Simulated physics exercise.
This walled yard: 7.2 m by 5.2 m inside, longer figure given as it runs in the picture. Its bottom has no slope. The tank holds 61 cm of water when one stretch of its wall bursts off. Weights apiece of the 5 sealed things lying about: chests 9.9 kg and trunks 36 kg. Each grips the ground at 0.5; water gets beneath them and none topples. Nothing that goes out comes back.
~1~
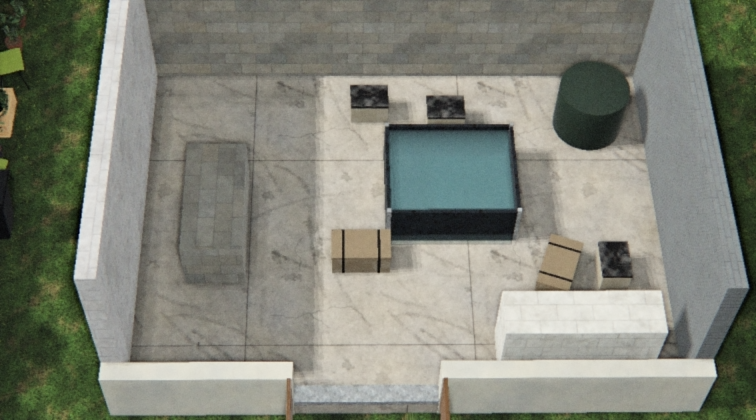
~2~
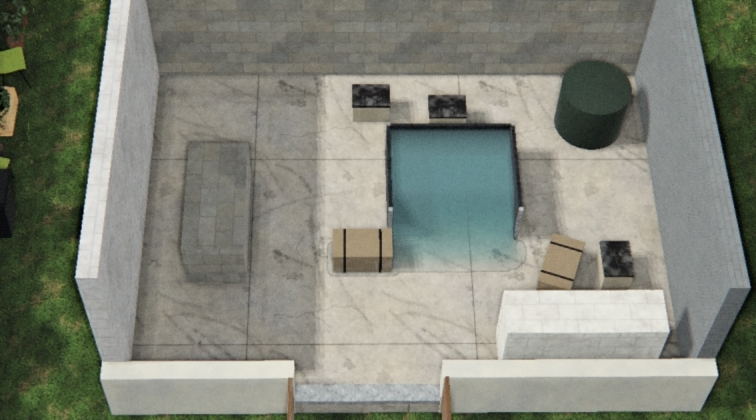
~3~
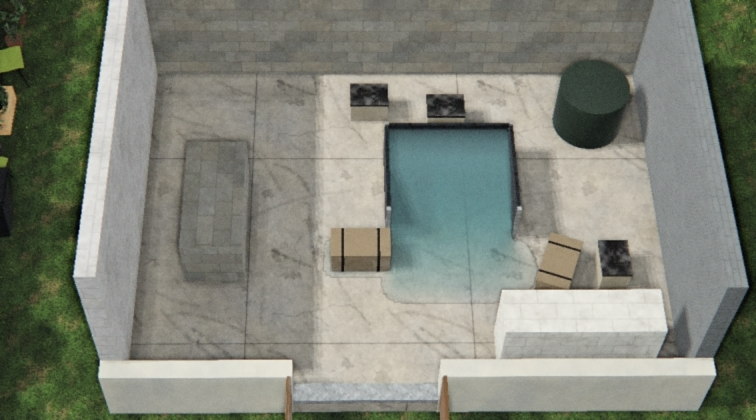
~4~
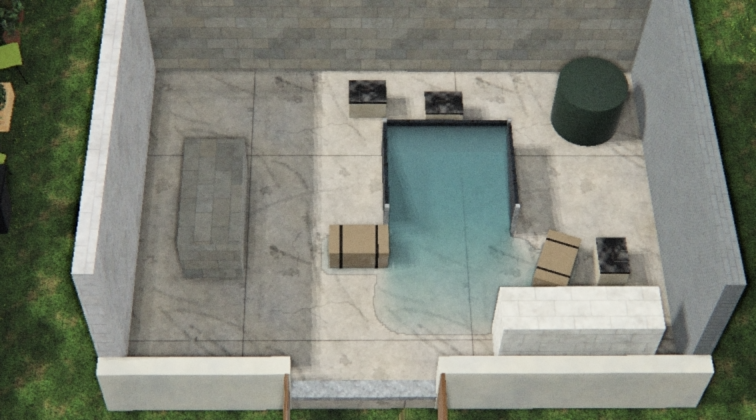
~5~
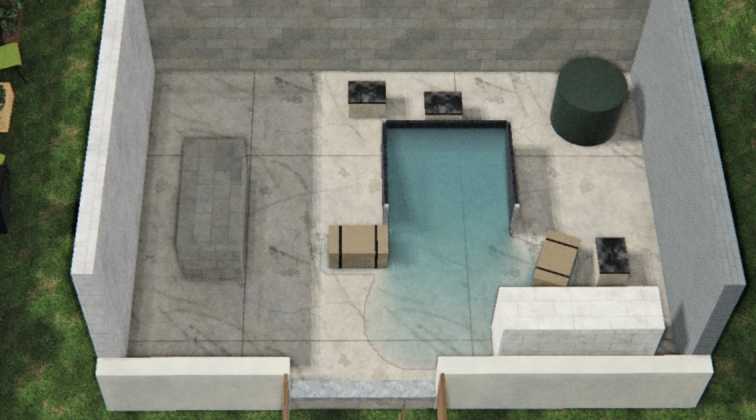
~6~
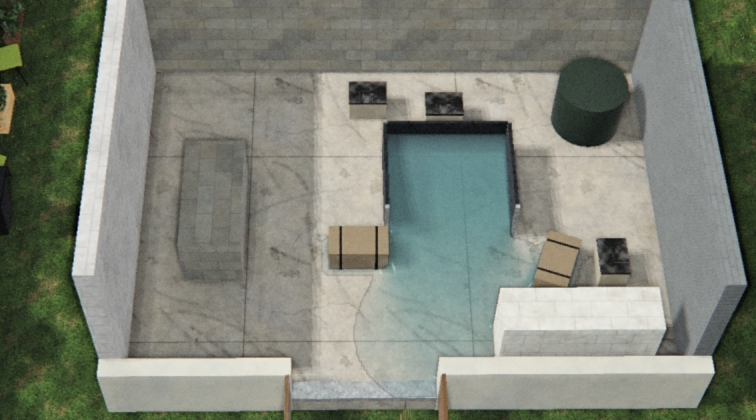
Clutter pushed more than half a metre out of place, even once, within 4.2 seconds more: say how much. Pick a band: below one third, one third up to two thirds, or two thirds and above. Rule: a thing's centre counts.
The share is below one third.
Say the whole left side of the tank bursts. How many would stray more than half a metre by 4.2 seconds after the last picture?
The answer then is 0.
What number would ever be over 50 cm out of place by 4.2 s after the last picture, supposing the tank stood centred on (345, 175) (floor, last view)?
Then the count would be 1.
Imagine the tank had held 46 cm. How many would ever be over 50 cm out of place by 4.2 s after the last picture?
So the tally would be 0.
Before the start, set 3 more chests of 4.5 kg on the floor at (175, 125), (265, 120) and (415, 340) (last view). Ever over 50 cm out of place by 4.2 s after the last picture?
So it's stays below, then stays below, then gets above.
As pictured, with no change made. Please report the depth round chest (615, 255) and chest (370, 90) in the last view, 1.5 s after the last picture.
About 2 and 0 cm.
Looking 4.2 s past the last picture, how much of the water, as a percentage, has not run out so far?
Remaining: Approx. 64 per cent.
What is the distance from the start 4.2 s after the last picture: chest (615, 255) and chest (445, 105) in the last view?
Object 1: 80 cm. Object 2: 0 cm.
Then, 0.4 s after the last picture 0 of 5 are over 50 cm from their spots; 0 afloat.
Then, 1.5 s after the last picture 0 of 5 are over 50 cm from their spots; 0 afloat.
Then, 2.8 s after the last picture 0 of 5 are over 50 cm from their spots; 0 afloat.
Then, 4.2 s after the last picture 1 of 5 are over 50 cm from their spots, and 1 have been at some point; 0 afloat.
